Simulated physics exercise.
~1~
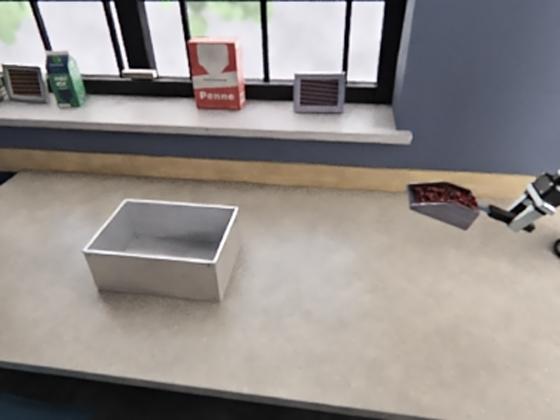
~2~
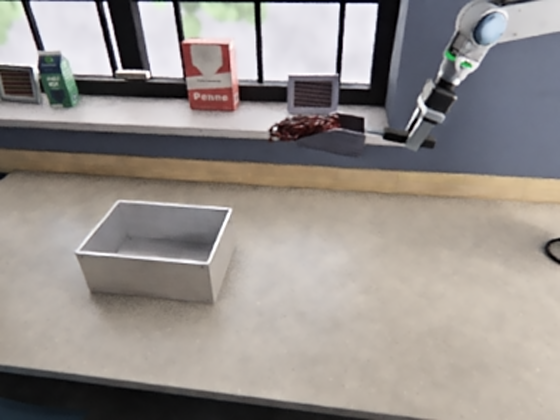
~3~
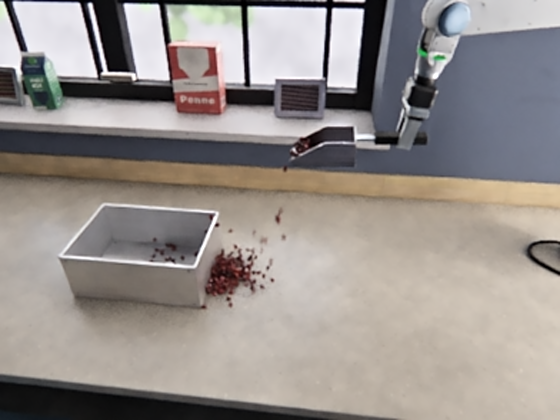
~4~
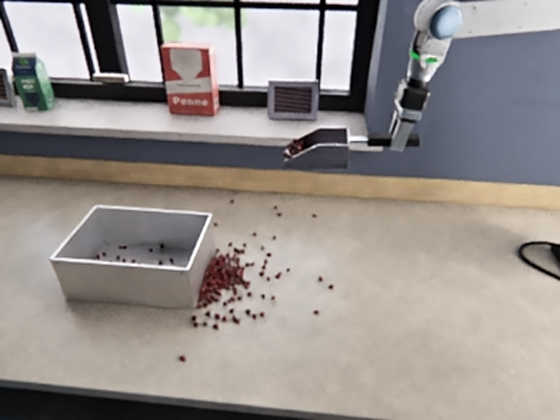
A robot arm lifts a scoop of dark red beans leftward, spilling most beside the bin.
